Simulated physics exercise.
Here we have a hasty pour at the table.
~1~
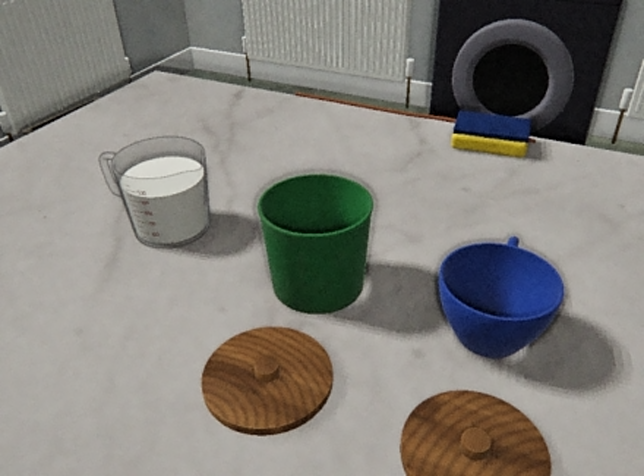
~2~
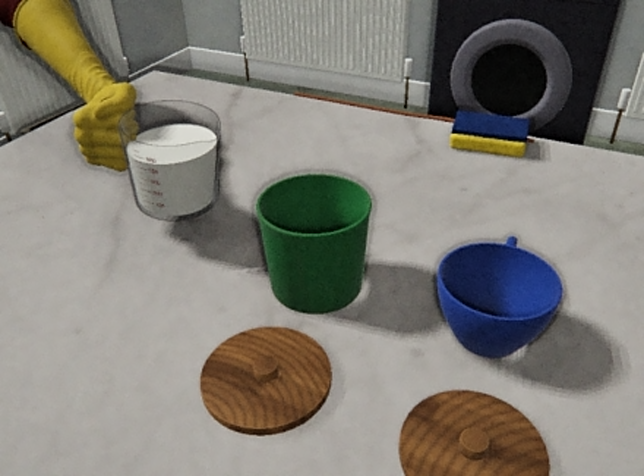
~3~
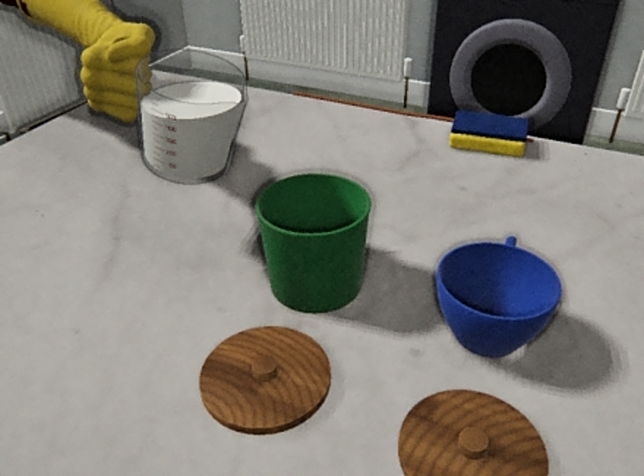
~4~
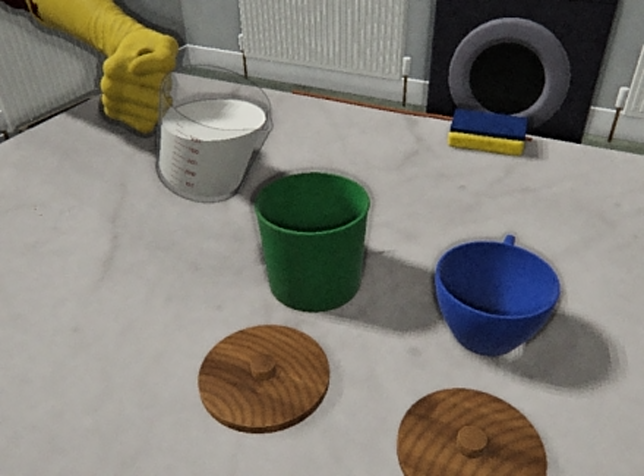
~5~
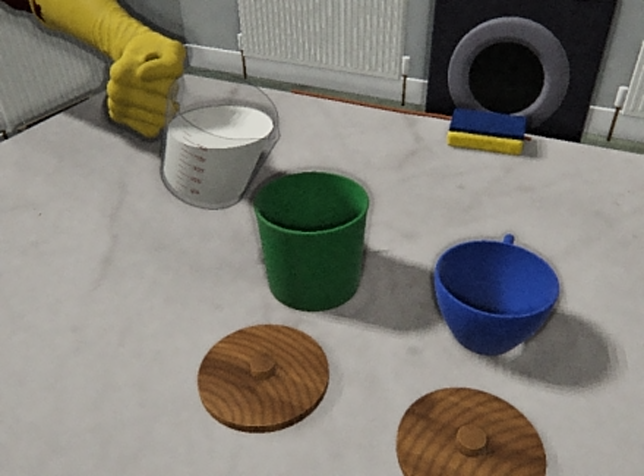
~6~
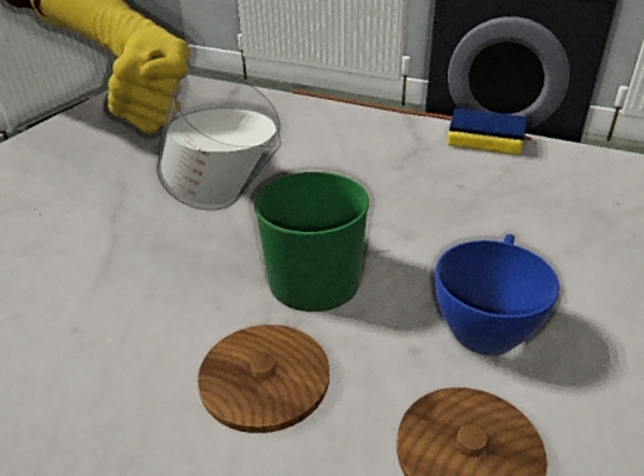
A yellow-gloved hand took hold of the measuring jug of white contents, lifted it off the table, moved it right towards the open green tub and tilted it, with nothing leaving the jug.
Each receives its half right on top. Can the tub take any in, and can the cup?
The tub fills up; the cup fills up.
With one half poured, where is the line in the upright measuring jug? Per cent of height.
I make it 35 per cent.
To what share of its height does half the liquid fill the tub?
Near 30 in a hundred.
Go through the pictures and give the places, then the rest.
The first frame shows before the pour; measuring jug (165, 190) about three quarters full; tub (317, 246) open; cup (493, 311) open.
In the second frame, the measuring jug is on its way; measuring jug about three quarters full, surface at (172, 144); tub (315, 246) open.
The third frame shows tilting; measuring jug (190, 116) about three quarters full; cup (491, 310) open.
The fourth frame shows no stream yet; measuring jug (209, 134) tipped 20° with all of its load; tub (314, 244) open.
The fifth frame shows still nothing leaves it; measuring jug (215, 140) tipped 25° with all of its load; cup (489, 308) open.
The sixth frame shows on the point of pouring; measuring jug (215, 142) tipped 30° with all of its load; tub (313, 244) open; cup (489, 308) open.
A moment on, the milk goes into the tub.
Further on, the milk goes into the cup.
When it is over, the tub has its share inside; the cup has its share inside.
